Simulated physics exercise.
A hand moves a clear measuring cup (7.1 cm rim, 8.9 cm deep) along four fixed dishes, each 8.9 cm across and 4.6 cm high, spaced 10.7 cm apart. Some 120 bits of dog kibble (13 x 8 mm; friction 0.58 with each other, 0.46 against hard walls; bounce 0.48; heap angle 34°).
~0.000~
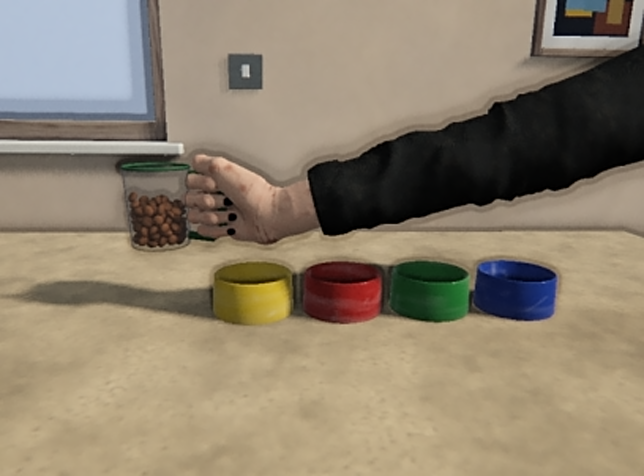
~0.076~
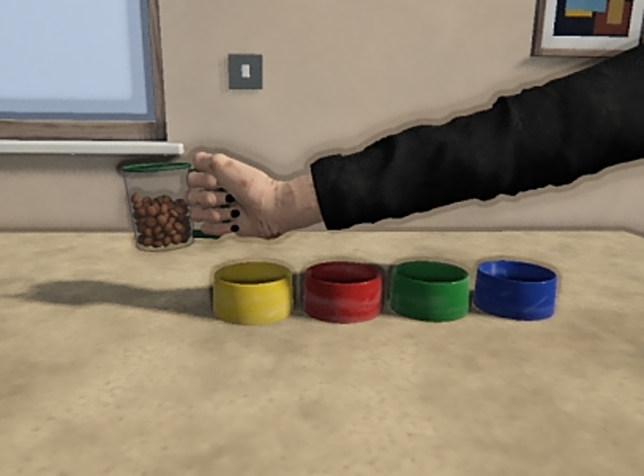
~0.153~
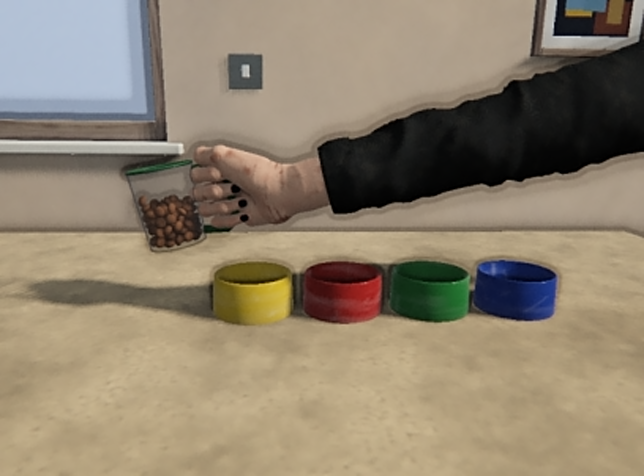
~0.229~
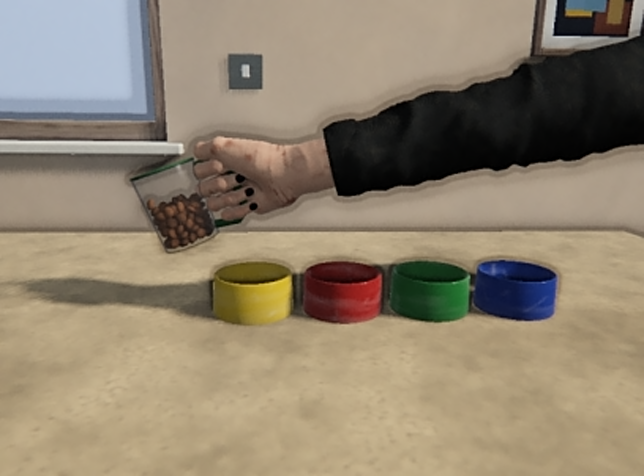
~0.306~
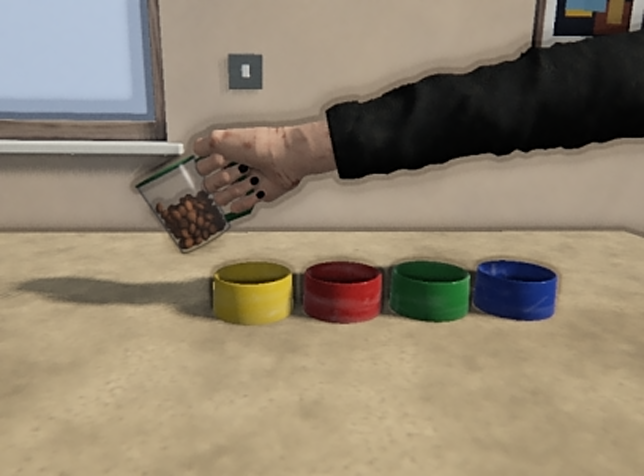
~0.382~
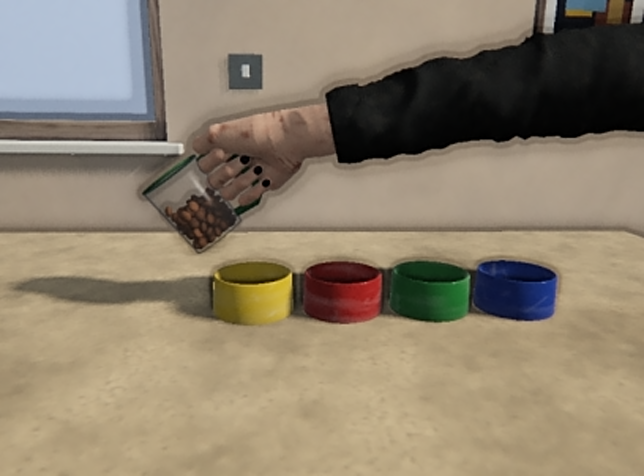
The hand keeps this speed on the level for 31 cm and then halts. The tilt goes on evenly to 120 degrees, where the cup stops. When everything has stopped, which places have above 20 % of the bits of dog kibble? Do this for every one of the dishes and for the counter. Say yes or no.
Red: No, blue: No, green: No, yellow: Yes, counter: No.
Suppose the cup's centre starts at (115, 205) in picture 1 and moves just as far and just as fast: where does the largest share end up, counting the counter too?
The largest share ends at counter.
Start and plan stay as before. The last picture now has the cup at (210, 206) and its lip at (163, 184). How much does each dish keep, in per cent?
Dish by dish: Red 50 percent, blue 0 percent, green 0 percent, yellow 0 percent.
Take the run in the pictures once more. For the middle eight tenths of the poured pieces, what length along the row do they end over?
5 centimetres.
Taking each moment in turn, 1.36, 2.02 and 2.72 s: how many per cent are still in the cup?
In order, near 20 %, 0 % and 0 %.
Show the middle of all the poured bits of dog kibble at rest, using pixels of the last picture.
I'd put it at about (256, 293).
After 1.36 s, tilt 120 degrees; cup holds 20 %, yellow 80 %.
Then, at 2.02 s, tilt 120 degrees; cup holds 0 %, yellow 95 %.
After 2.72 s, tilt 120 degrees; cup holds 0 %, yellow 95 %.
At rest (3.0 s), red 0 %, blue 0 %, green 0 %, yellow 95 %, counter 5 %.
